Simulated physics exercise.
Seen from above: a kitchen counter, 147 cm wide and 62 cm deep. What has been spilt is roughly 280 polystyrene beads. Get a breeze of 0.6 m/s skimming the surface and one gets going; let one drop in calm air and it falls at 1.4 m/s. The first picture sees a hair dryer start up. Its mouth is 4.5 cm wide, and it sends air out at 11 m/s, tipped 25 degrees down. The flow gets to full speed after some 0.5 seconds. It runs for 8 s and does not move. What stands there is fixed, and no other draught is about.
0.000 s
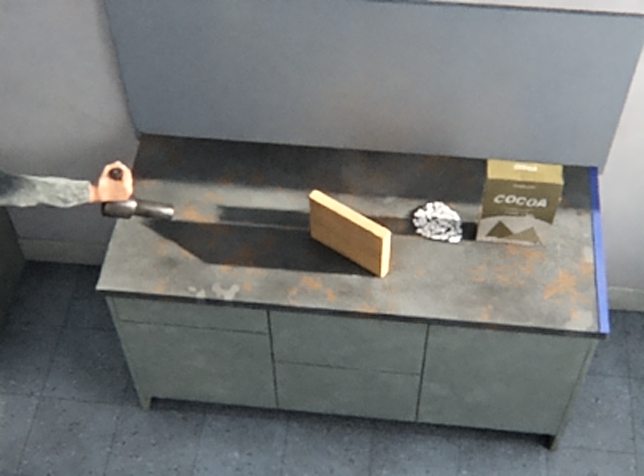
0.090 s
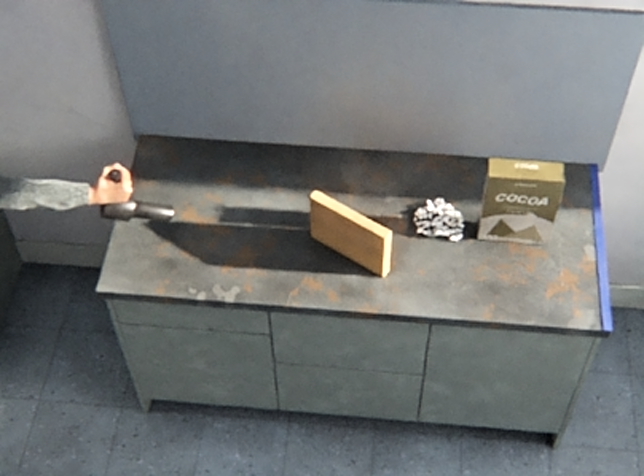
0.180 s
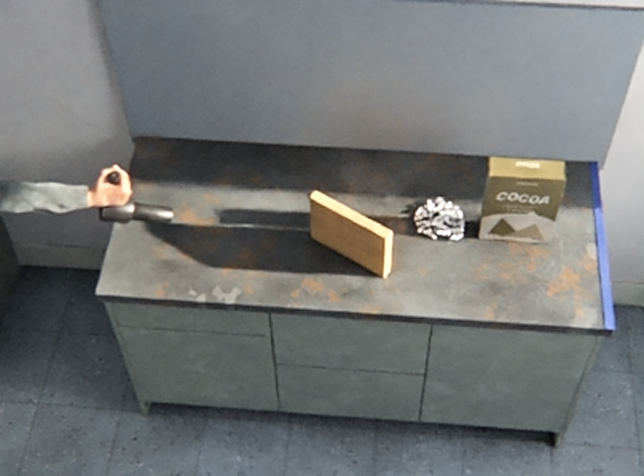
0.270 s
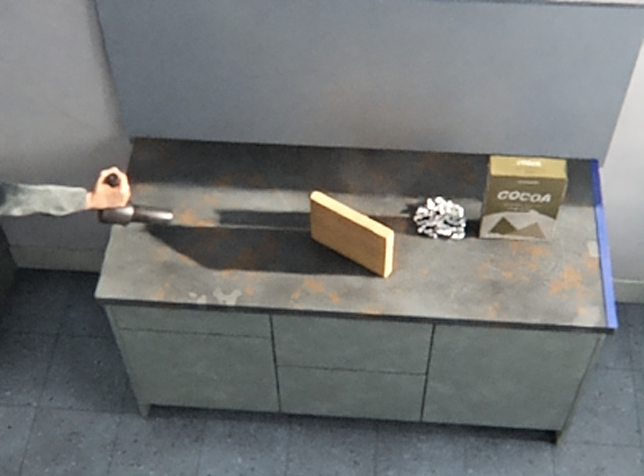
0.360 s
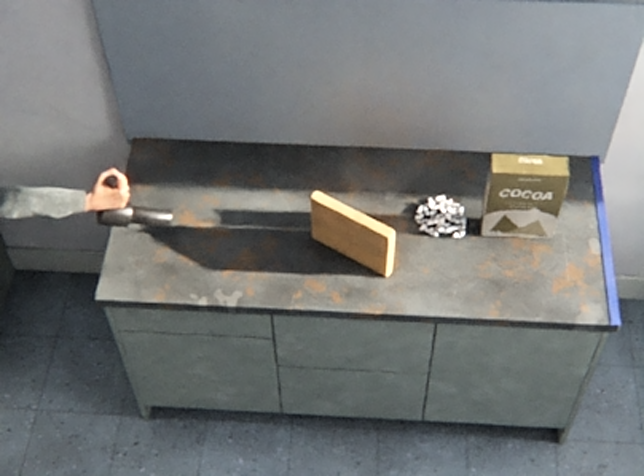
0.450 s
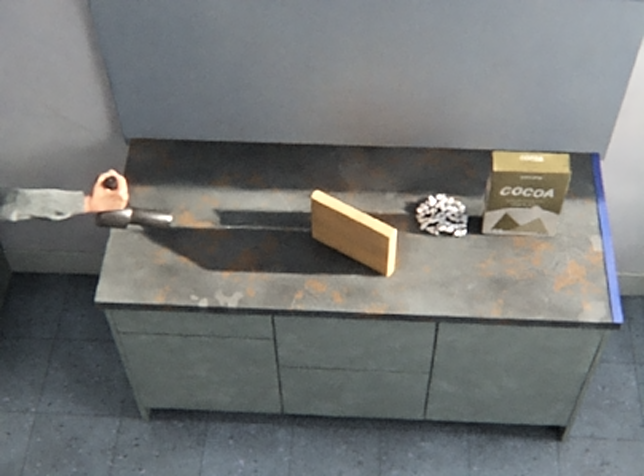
A grey kitchen counter with drawers and rust-coloured patches stands against a plain wall, seen from above. At the left a grey-sleeved hand holds a dark hair dryer pointed right, with an upright tan board mid-counter, a heap of white beads beyond it, an olive cocoa carton and a blue right edge. The beads and objects stay still while the view drifts very slightly.
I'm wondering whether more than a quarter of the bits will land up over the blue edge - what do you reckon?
The share over that edge tops a quarter.
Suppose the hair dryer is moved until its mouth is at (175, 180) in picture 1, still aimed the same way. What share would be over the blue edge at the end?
Result: Approx. 100 %.
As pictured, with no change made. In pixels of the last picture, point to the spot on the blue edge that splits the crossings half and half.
The middle of the crossings lies near (608, 220) in the last picture.
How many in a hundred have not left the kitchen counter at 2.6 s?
Estimate: Near 10 percent.
After 1.6 s, 53 % are on the move or not yet settled, 52 % are over the blue edge; the middle of those still in play is near (564, 262).
After 2.6 s, 13 % are on the move or not yet settled, 89 % are over the blue edge.
After 4.4 s, 5 % are on the move or not yet settled, 96 % are over the blue edge.
After 8.0 s, at the end, 99 % are over the blue edge.
